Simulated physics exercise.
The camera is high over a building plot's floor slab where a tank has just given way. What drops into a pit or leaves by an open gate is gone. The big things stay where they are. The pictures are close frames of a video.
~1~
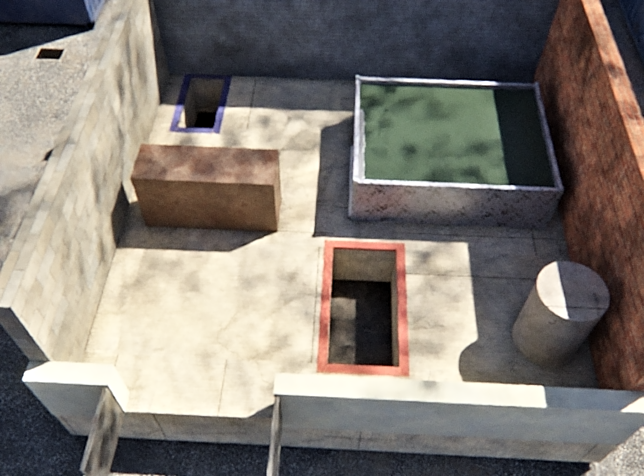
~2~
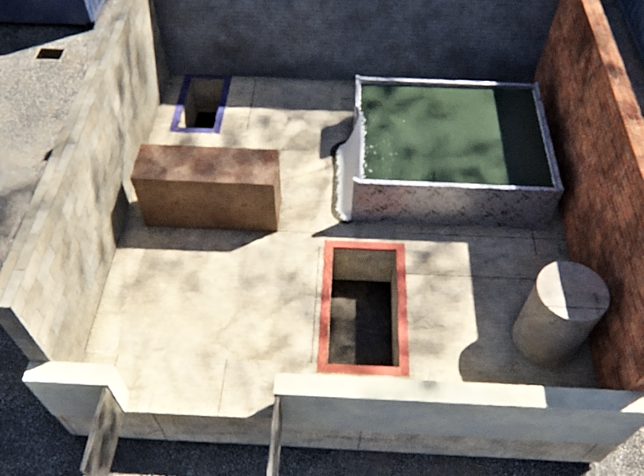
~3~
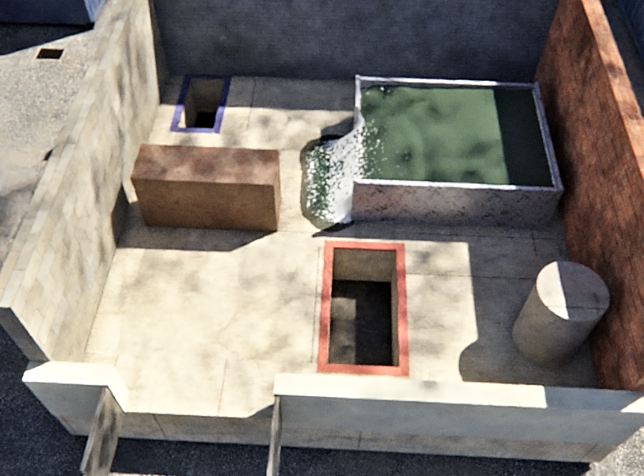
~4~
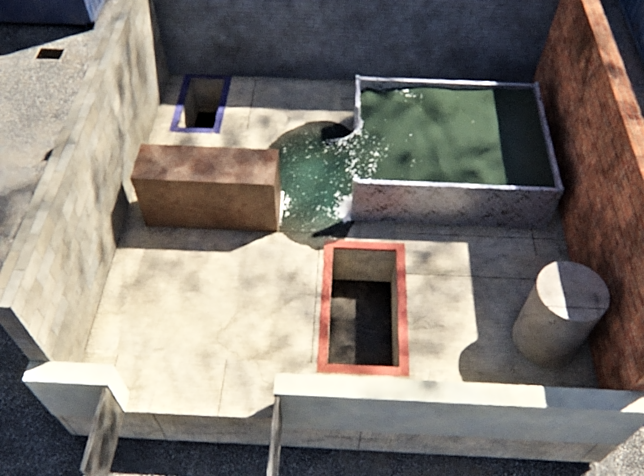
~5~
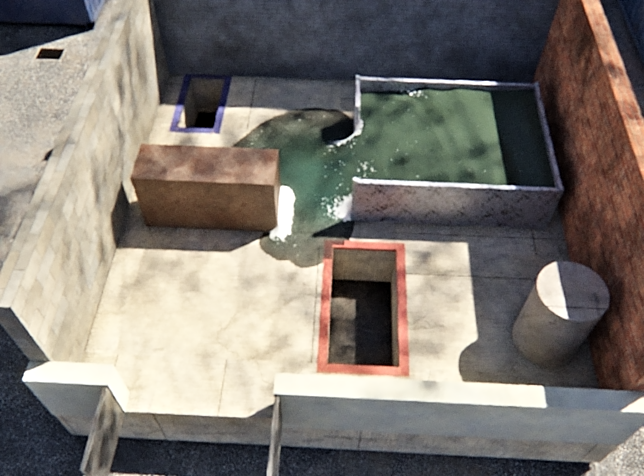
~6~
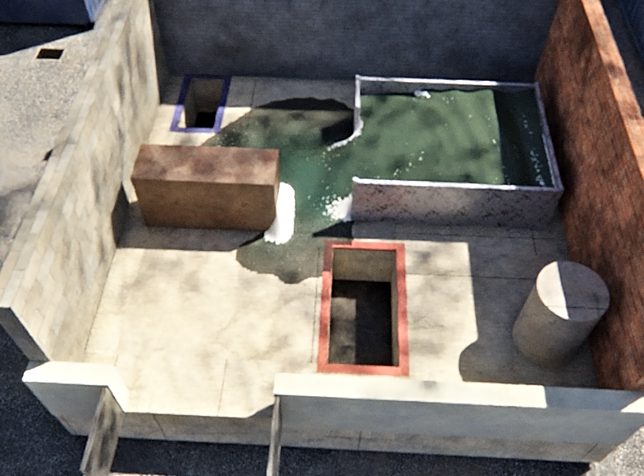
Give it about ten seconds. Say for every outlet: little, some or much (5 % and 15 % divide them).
In the end: The gate takes above 15 %; the red pit takes from 5 to 15 %; the blue pit takes above 15 %.
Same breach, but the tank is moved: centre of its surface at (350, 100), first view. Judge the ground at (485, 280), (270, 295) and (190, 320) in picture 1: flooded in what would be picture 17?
In turn: No water, dry, flooded.
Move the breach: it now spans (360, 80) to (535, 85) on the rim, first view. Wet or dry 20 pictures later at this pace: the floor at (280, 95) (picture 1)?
There: Awash.
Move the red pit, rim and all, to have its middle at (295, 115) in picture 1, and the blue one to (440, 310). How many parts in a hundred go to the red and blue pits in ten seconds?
Roughly, in per cent: Red 40, blue 4.
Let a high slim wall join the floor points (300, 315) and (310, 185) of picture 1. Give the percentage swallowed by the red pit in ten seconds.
In per cent: Red 25.
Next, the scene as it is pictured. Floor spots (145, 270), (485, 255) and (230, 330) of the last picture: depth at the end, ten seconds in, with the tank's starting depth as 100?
Roughly 4, 2 and 8 per cent, in turn.
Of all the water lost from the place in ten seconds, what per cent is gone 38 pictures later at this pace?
About 75 per cent.
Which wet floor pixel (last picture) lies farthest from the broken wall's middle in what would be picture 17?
At about (103, 390).
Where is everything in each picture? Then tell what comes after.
In the first frame, the tank at (451, 134) is whole and still.
In the second frame, water pours out at (357, 167) and has run to (343, 145).
In the third frame, the front is at (314, 144), out from the gap at (357, 169).
In the fourth frame, water pours out at (357, 171) and has run to a hidden place.
In the fifth frame, water pours out at (356, 171) and has run to a hidden place.
In the sixth frame, the front is at a hidden place, out from the gap at (356, 171).
A moment on, water covers 35 % of the floor; the gate 0 %, the red pit 0 %, the blue pit 1 %.
Next, water covers 50 % of the floor; the gate 1 %, the red pit 1 %, the blue pit 6 %.
Then, water covers 60 % of the floor; the gate 5 %, the red pit 3 %, the blue pit 18 %.
Later, water covers 60 % of the floor; the gate 13 %, the red pit 5 %, the blue pit 32 %.
In the end, water covers 65 % of the floor; the gate 19 %, the red pit 7 %, the blue pit 42 %.
